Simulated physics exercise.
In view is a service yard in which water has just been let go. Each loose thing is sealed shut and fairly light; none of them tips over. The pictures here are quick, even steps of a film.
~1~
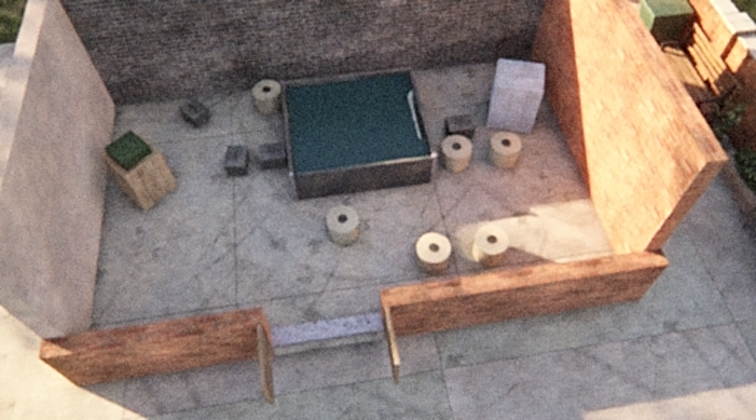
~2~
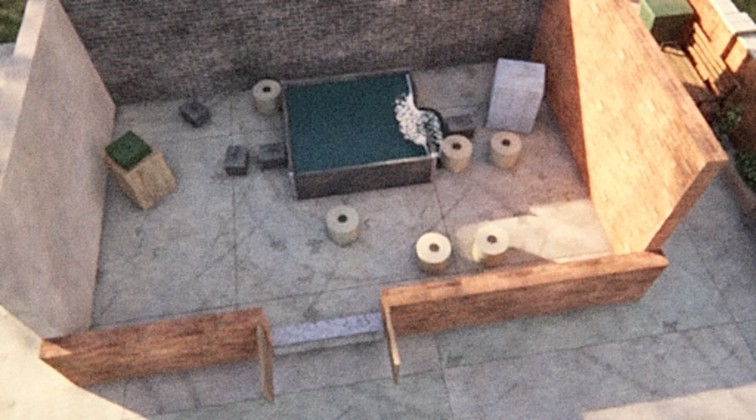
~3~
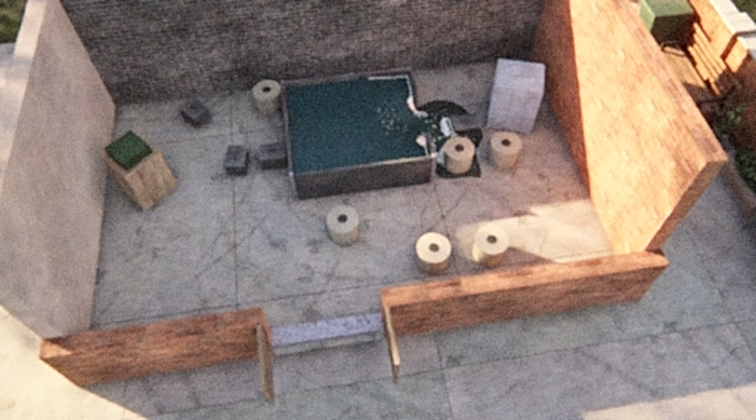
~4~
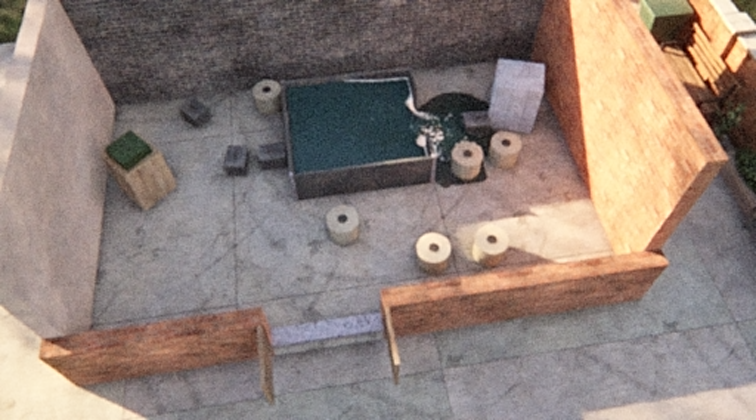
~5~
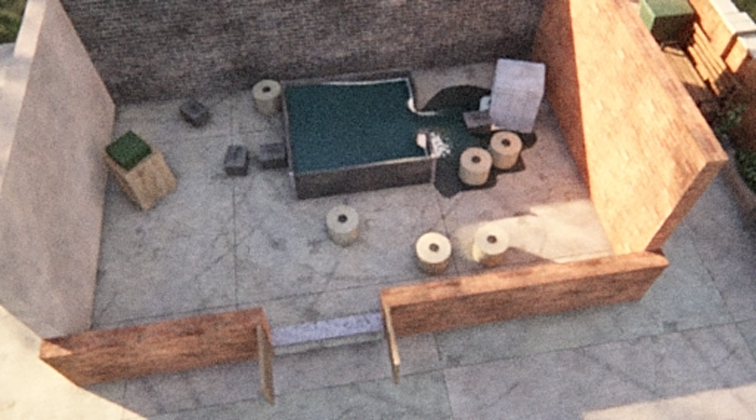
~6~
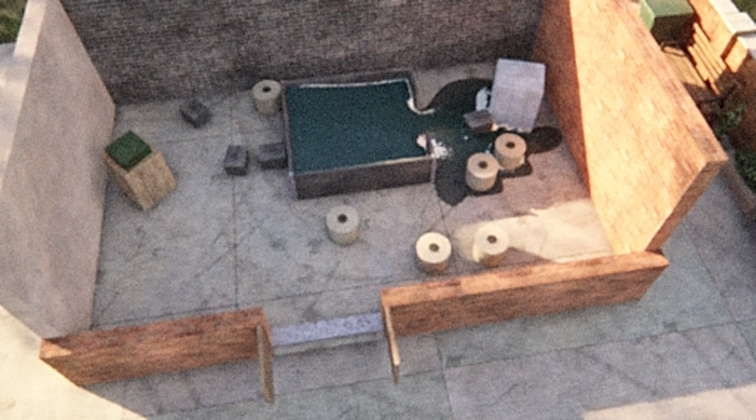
Dark green water bursts white from the right side of a brick-walled tank in a paved, walled yard, seen from a high, unmoving view. Cream round tubs and small dark grey boxes stand around the tank, with a pale block at right and a green-topped box at left. The water spreads rightward in a dark pool, nudging a nearby tub and grey box slightly right, then barely shifting a second tub.
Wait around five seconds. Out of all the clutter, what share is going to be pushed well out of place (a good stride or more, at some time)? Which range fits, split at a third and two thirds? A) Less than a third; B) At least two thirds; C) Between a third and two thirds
(C) Between a third and two thirds.
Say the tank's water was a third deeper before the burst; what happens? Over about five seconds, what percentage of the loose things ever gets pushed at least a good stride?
I reckon 70 per cent of the loose things.
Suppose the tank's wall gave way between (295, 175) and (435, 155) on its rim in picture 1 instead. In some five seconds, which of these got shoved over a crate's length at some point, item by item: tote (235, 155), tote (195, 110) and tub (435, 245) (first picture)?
Order as asked: Not sent that far; not sent that far; sent that far.
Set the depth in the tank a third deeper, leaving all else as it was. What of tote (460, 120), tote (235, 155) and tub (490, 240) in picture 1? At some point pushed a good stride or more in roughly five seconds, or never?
Respectively, gets that far, never gets that far, gets that far.
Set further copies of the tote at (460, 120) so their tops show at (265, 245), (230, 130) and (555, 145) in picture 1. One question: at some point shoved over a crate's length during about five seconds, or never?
Listed in order: Hardly budges, hardly budges, then displaced.
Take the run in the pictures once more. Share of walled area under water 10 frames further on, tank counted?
By my count it's near 35 in a hundred.
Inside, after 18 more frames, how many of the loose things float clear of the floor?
My count is 1.
A moment on, 2 of 10 are well off their spots; 1 afloat.
Next, 3 of 10 are well off their spots; 2 afloat.
Later, 4 of 10 are well off their spots; 1 afloat.
In the end, 5 of 10 are well off their spots, and 5 have been at some point; 2 afloat.
